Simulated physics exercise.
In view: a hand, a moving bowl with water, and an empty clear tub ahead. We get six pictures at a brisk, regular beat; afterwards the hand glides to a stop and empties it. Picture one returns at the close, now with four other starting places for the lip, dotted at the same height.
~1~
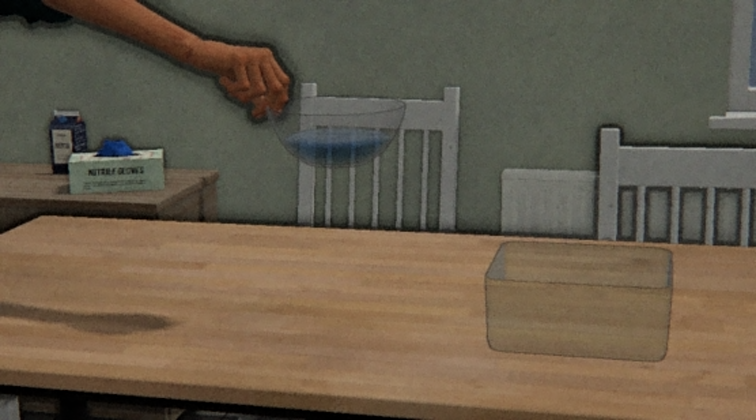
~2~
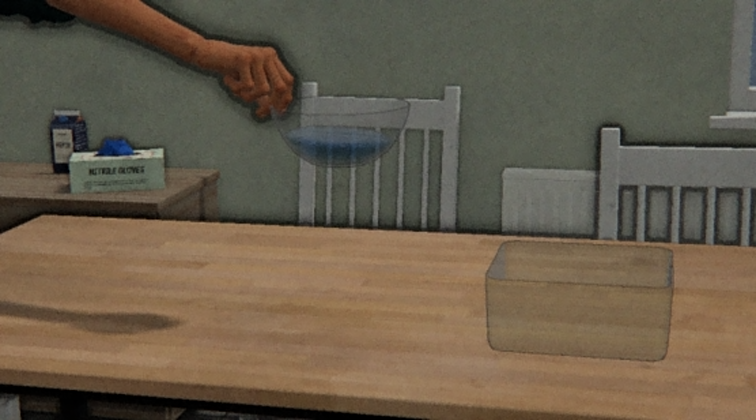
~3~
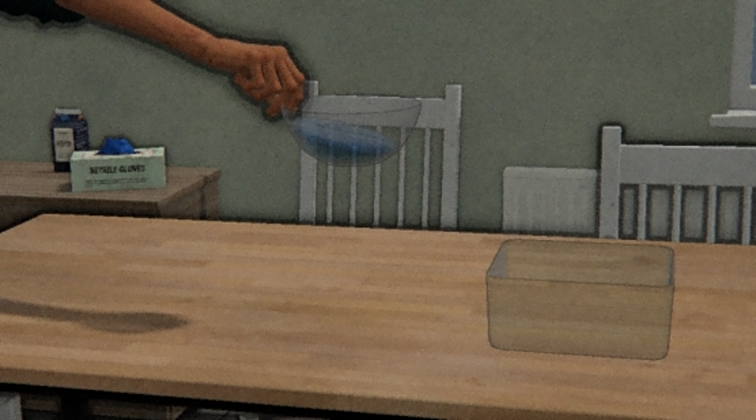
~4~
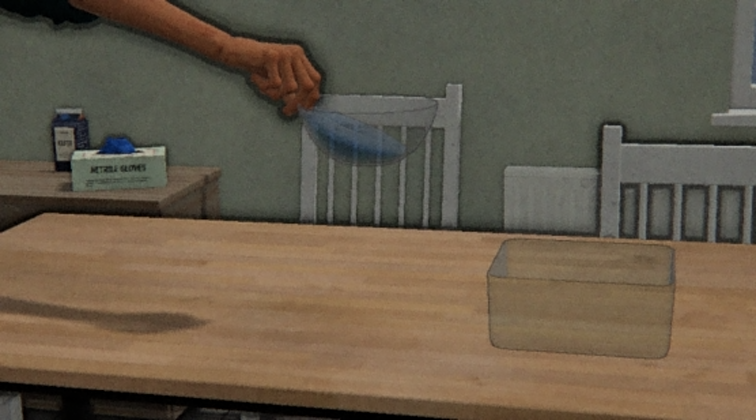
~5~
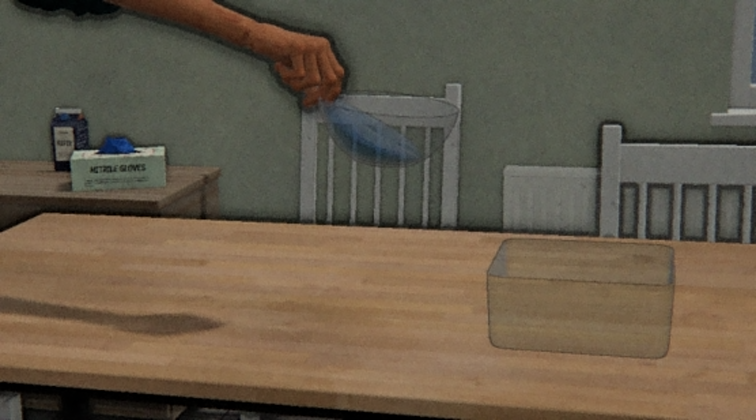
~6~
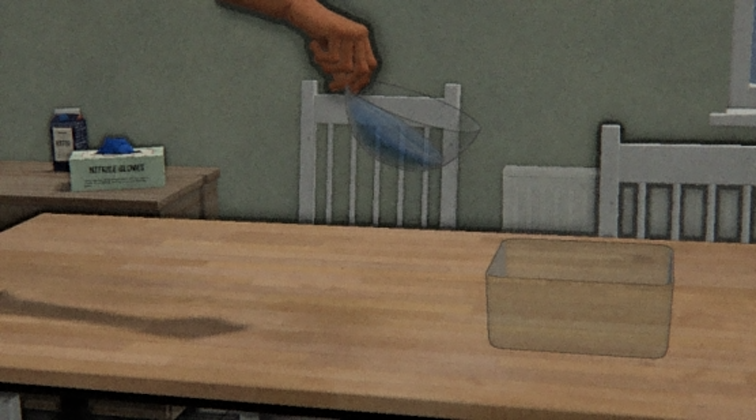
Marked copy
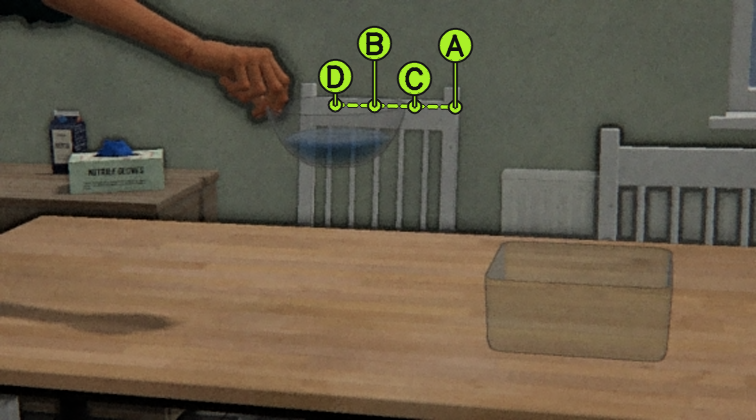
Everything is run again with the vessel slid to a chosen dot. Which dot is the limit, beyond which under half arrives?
D will do.
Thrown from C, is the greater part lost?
No, that is safe.
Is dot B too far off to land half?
No, not at all.
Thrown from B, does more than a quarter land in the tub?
Yes, it does.
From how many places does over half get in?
All four.
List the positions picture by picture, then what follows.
Upright, lip at (402, 106); tub from (487, 349) to (667, 361); nothing has left yet, in the first frame.
Upright, lip at (406, 105); nothing has left yet, in the second frame.
Upright, lip at (418, 104); nothing has left yet, in the third frame.
Upright, lip at (435, 104); nothing has left yet, in the fourth frame.
Tipped about 6°, lip at (456, 111); nothing has left yet, in the fifth frame.
Tipped about 19°, lip at (478, 129); nothing has left yet, in the sixth frame.
In lime, A at (455, 107); B at (374, 105); C at (414, 106); D at (335, 104).
Choosing A, about 69 % lands in the tub, 3 % falls short and 28 % goes beside or beyond.
Choosing B, about 77 % lands in the tub, 11 % falls short and 12 % goes beside or beyond.
Choosing C, about 88 % lands in the tub, 8 % falls short and 4 % goes beside or beyond.
Choosing D, about 62 % lands in the tub, 27 % falls short and 11 % goes beside or beyond.
